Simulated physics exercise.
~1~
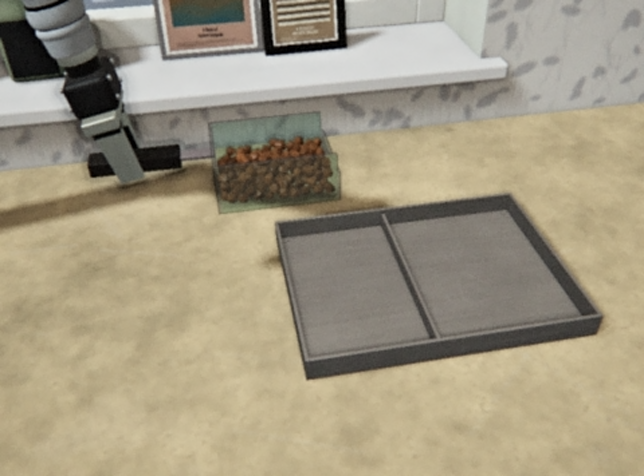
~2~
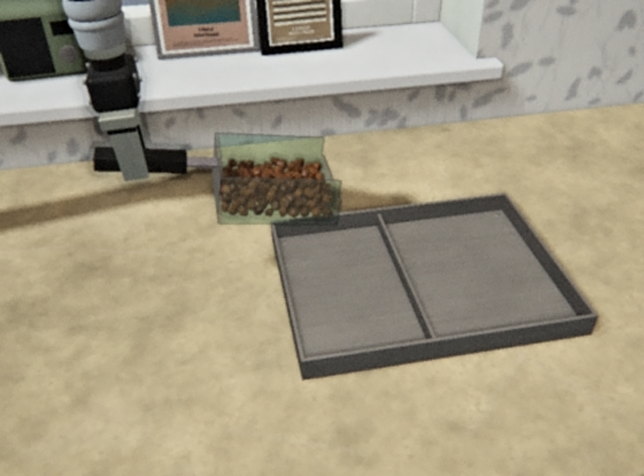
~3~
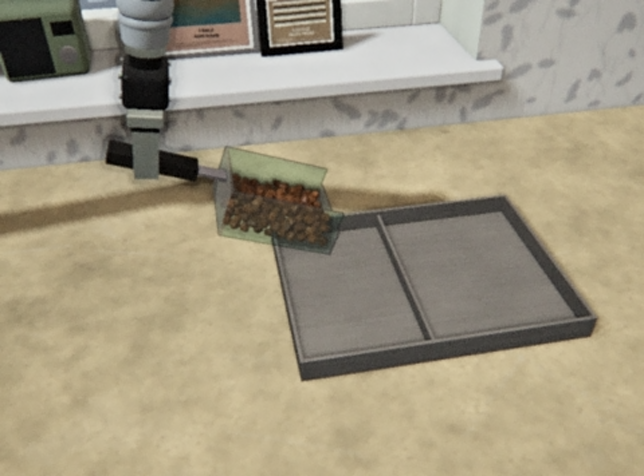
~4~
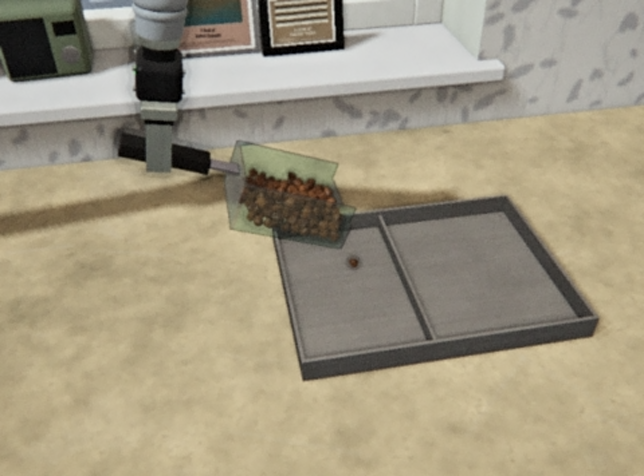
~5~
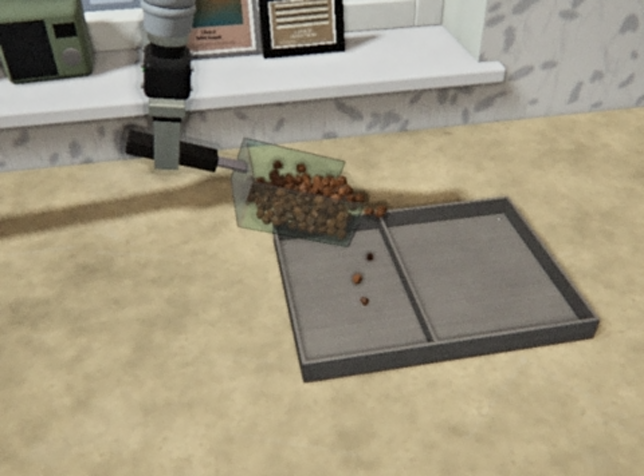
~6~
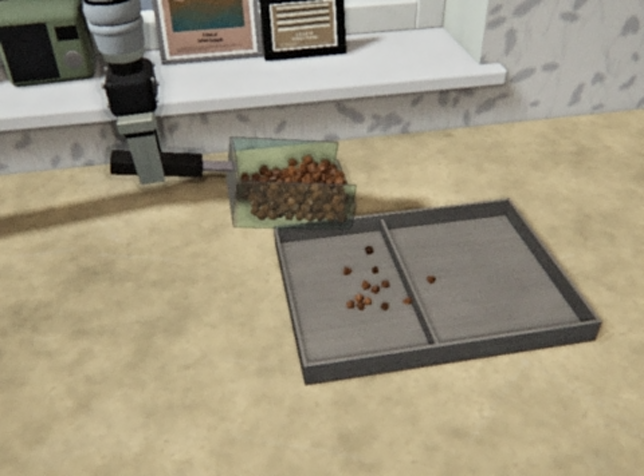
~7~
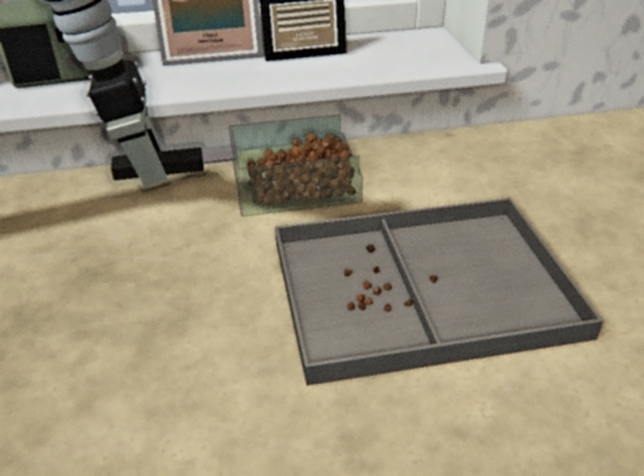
The clip shows a robot arm tilting a clear box of brown pellets over a gray divided tray on a tabletop, spilling a small portion, mostly into the left section, before leveling the box, which stays mostly full beside the tray.
